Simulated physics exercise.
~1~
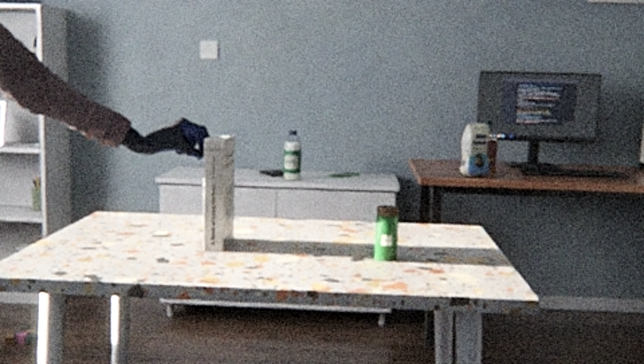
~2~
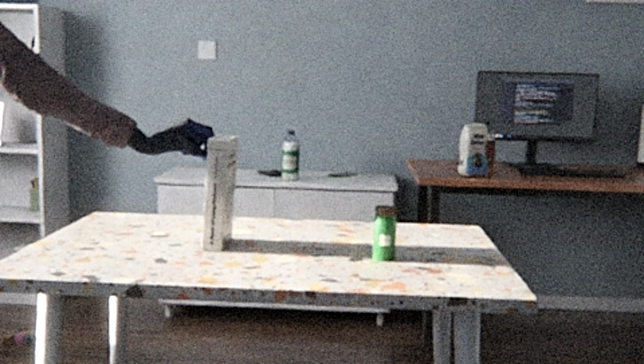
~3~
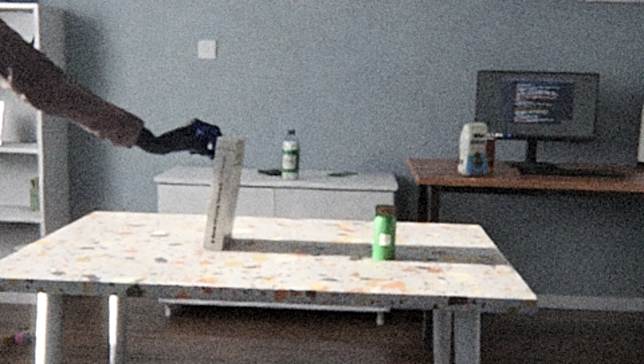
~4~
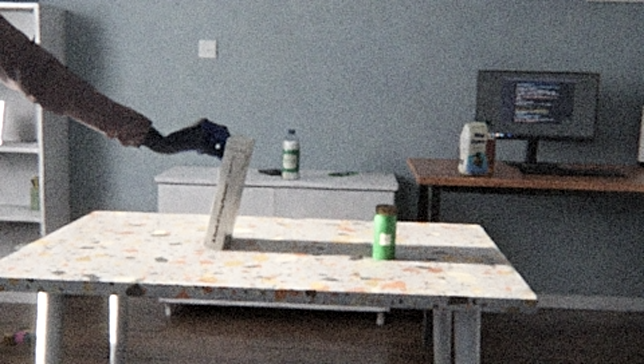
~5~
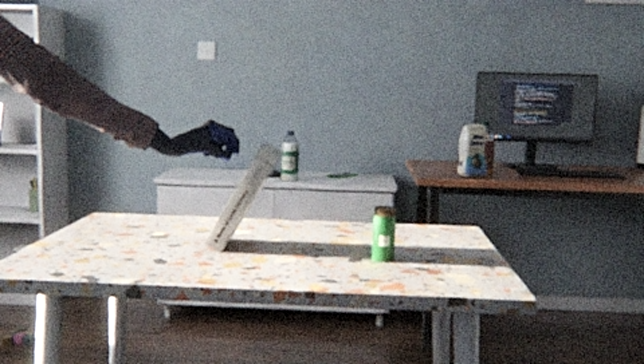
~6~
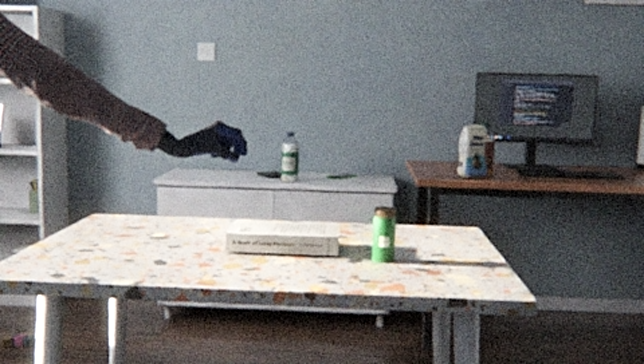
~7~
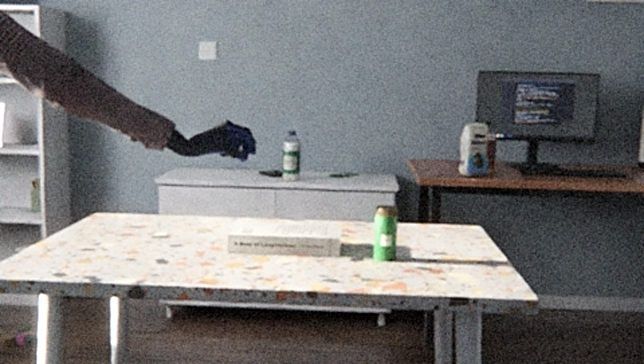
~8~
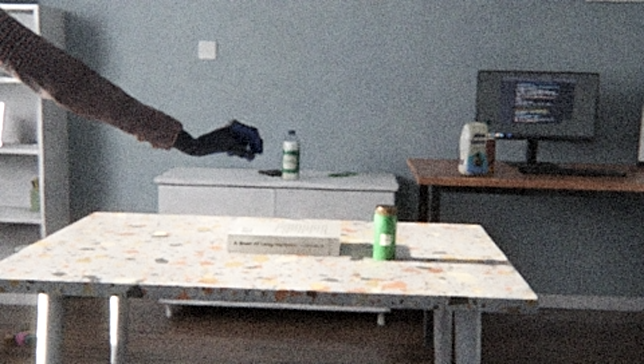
A gloved hand pushes an upright white book rightward until it topples flat beside a green shaker.
